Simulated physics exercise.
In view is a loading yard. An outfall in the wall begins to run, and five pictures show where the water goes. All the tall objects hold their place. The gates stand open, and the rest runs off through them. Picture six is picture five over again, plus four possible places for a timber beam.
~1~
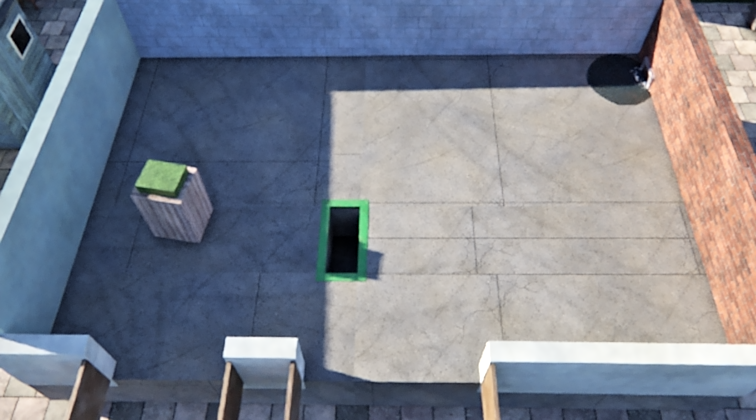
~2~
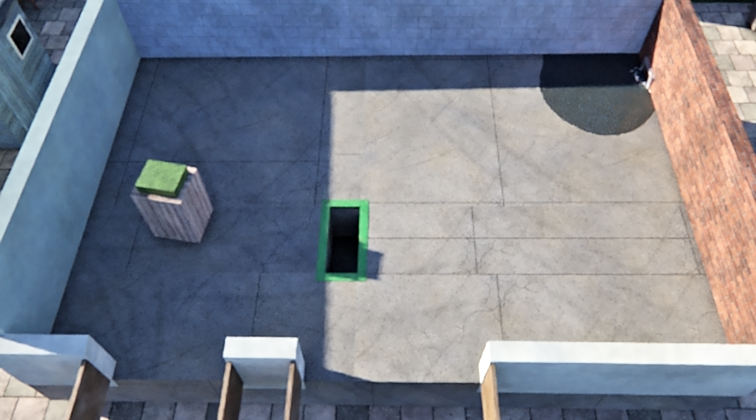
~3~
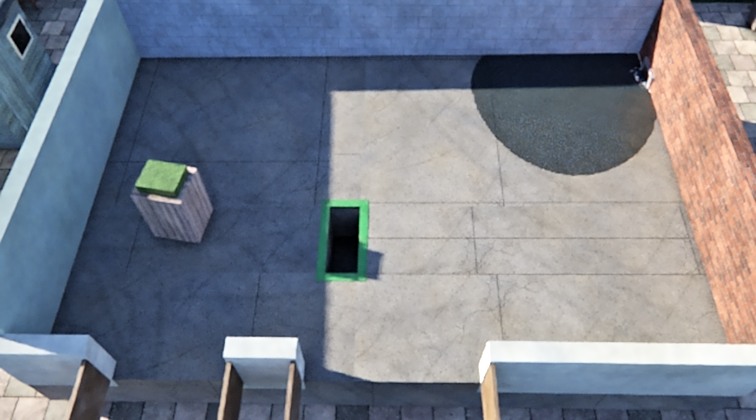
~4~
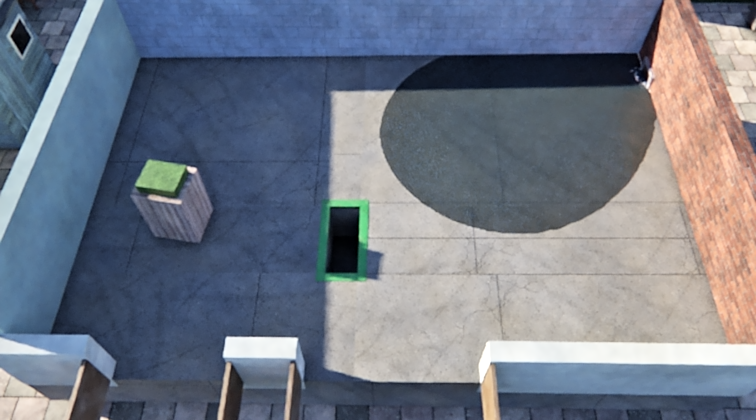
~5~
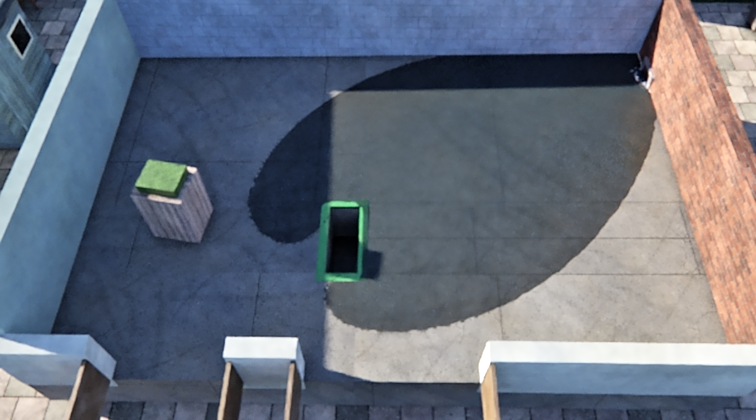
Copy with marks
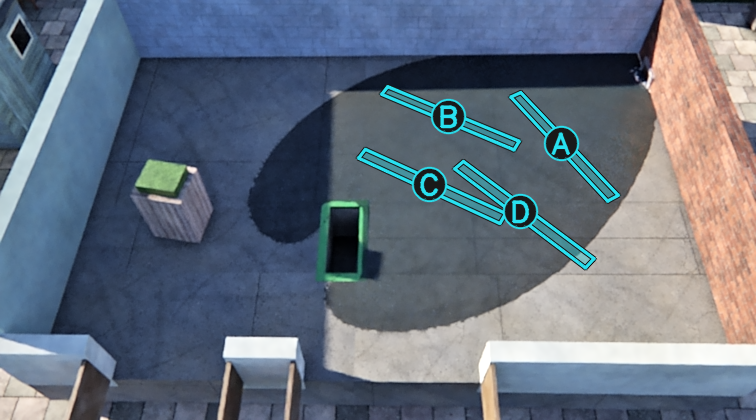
In a walled loading yard, a dark wet patch spread from the top right corner across the paving, widening down and to the left until it reached and surrounded part of the green-rimmed drain pit.
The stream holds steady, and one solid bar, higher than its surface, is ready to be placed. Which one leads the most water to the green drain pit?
Best: D.
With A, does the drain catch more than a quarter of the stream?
No, it does not.
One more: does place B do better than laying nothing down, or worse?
Worse.
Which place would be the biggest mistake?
The answer is C.
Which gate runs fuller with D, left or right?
The left gate.
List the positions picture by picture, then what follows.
Outfall at (648, 74); green drain pit at (343, 239); open gate at (178, 362); open gate at (392, 364); front seen at (596, 71), 2 % of the ground wet; green drain pit still dry, in the first frame.
Front seen at (561, 111), 6 % of the ground wet; green drain pit still dry, in the second frame.
Front seen at (476, 82), 13 % of the ground wet; green drain pit still dry, in the third frame.
Front seen at (386, 144), 25 % of the ground wet; green drain pit still dry, in the fourth frame.
Front seen at (260, 204), 41 % of the ground wet; green drain pit taking water, in the fifth frame.
On the marked copy, A from (515, 94) to (613, 198); B from (384, 90) to (516, 145); C from (362, 153) to (502, 218); D from (459, 165) to (589, 263).
With A, about 10 % of the stream goes into the green drain pit, about 85 % out by the gates.
With B, about 12 % of the stream goes into the green drain pit, about 83 % out by the gates.
With C, next to none of the stream goes into the green drain pit, about 97 % out by the gates.
With D, about 23 % of the stream goes into the green drain pit, about 73 % out by the gates.
